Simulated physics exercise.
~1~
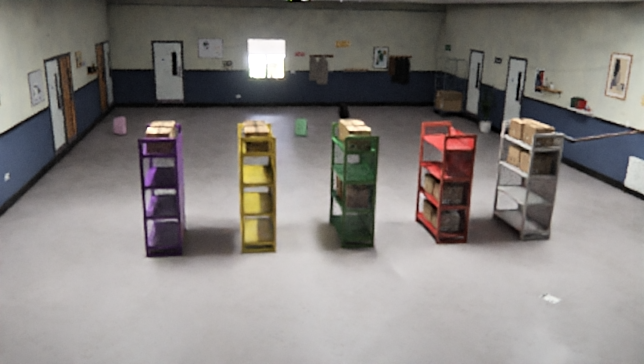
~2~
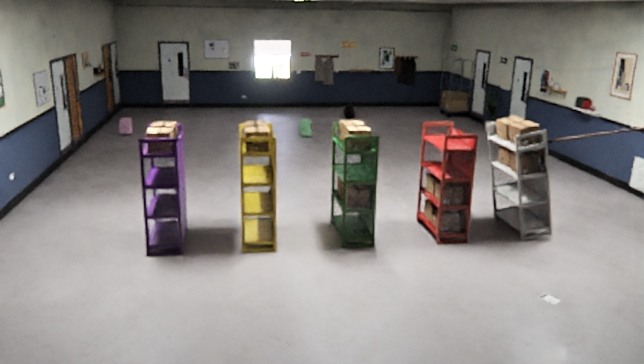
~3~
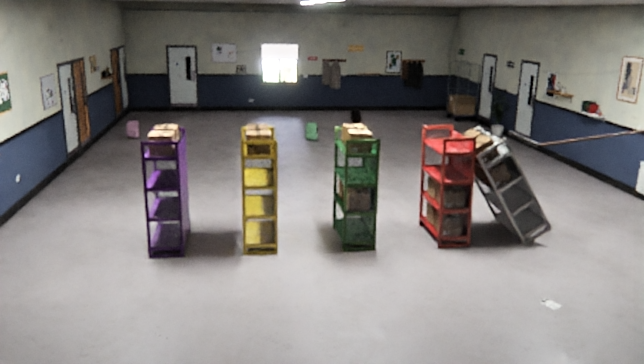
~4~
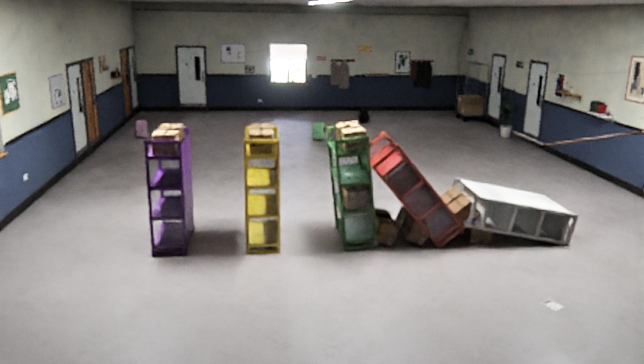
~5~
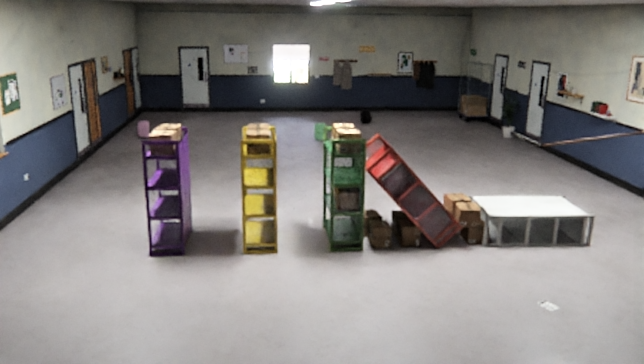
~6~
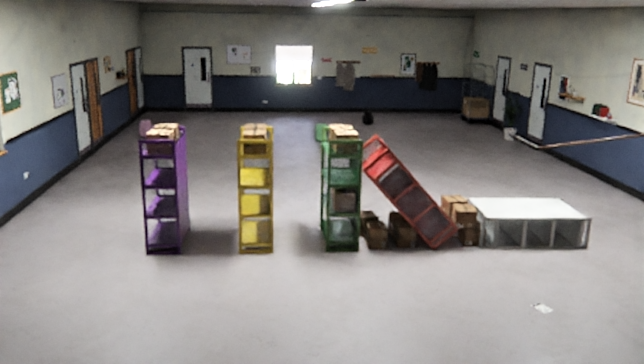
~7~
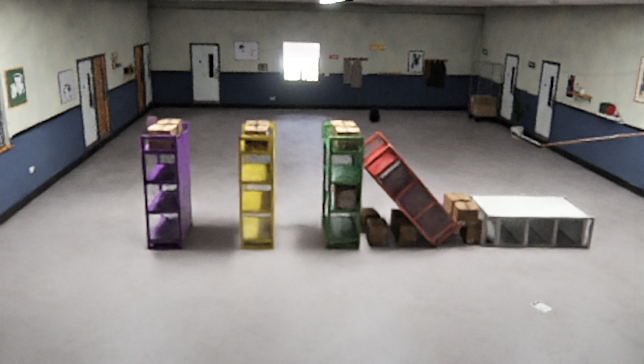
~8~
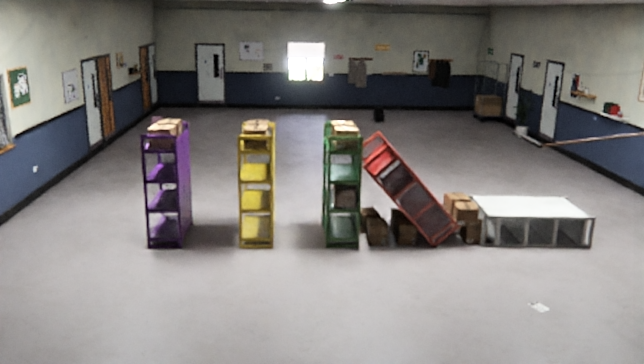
In a large hall with blue and white walls, five shelving units stand in a row until the grey one at right topples left into the red one, which tips against the green and stays leaning amid spilt boxes, while green, yellow and purple remain standing and grey lies flat.
